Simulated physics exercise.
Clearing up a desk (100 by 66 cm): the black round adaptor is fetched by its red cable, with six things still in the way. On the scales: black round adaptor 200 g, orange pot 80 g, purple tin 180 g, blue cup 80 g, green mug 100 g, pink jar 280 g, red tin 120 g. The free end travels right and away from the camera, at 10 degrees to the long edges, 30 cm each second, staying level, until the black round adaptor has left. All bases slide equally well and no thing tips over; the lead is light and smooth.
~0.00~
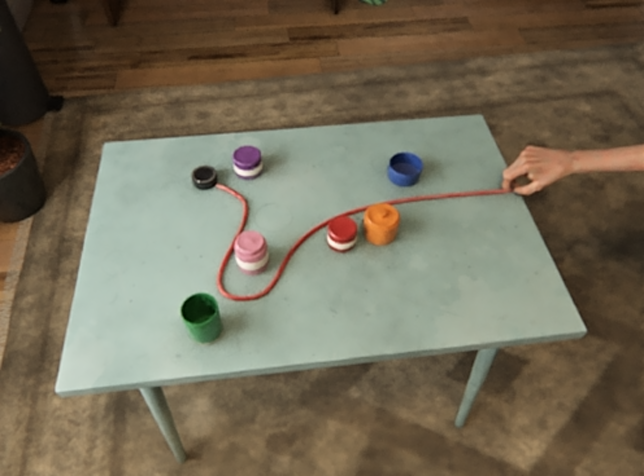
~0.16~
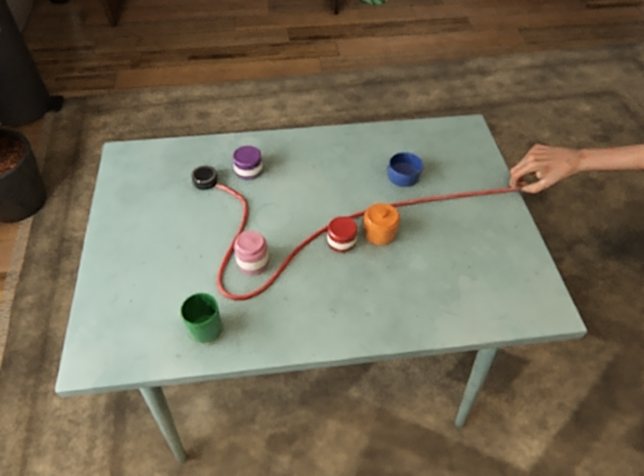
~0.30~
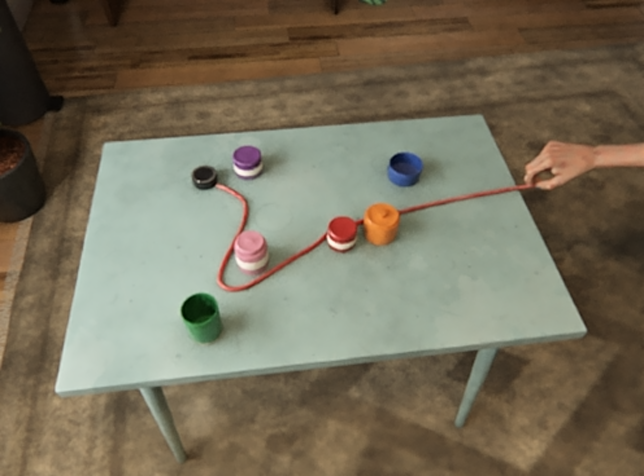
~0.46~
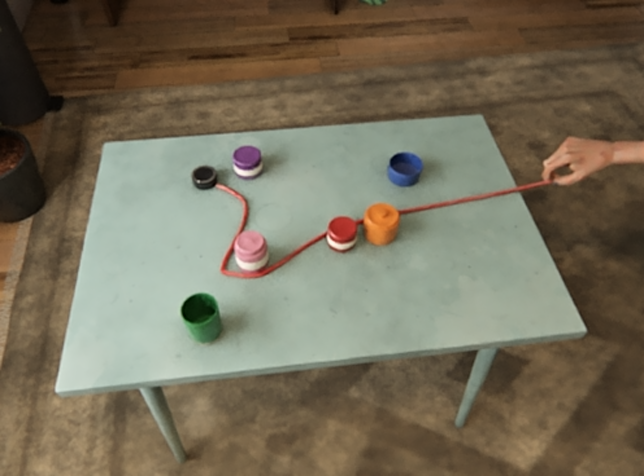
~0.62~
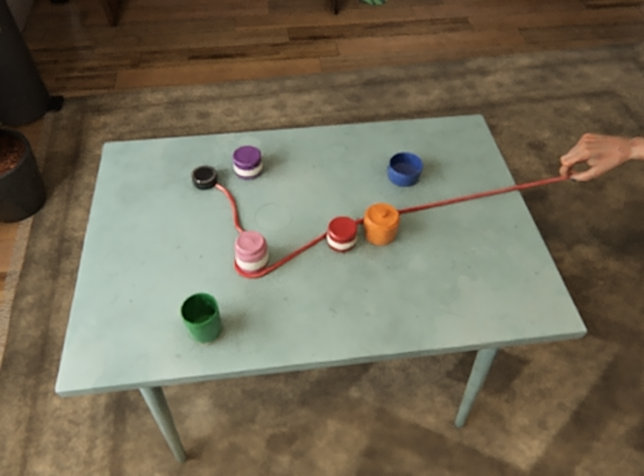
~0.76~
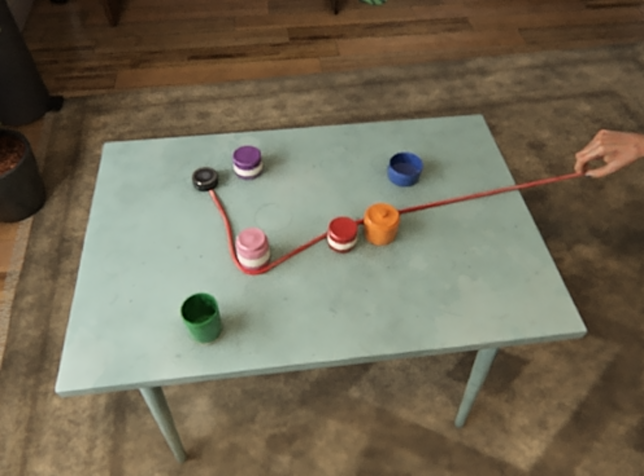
A hand pulled a red cord to the right across a pale green table scattered with colorful little pots, and its loose curve drew in snugly around the pink jar while the pots barely moved.
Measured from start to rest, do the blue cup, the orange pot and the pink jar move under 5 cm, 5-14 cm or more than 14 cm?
Result: Blue cup stays about where it is, orange pot barely shifts, pink jar travels a long way.
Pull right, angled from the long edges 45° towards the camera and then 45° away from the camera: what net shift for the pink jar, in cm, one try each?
In turn about 14 cm, 20 cm.
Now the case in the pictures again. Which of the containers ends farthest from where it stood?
It is the pink jar.
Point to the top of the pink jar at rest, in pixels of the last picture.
Near (290, 183).
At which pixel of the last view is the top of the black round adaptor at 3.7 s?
Near (476, 181).
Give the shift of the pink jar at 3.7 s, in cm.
About 18 cm.
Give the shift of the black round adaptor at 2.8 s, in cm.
About 40 cm.
At 1.9 s, the black round adaptor has slid 16 cm. Moved, pink jar 15 cm.
At 2.8 s, the black round adaptor has slid 39 cm. Moved, pink jar 18 cm.
At 3.7 s, the black round adaptor has slid 64 cm. Moved, pink jar 18 cm.
At 4.4 s, the black round adaptor is off the top. Moved, pink jar 18 cm at (290, 183), orange pot 1 cm at (386, 214), blue cup 0 cm at (406, 163).
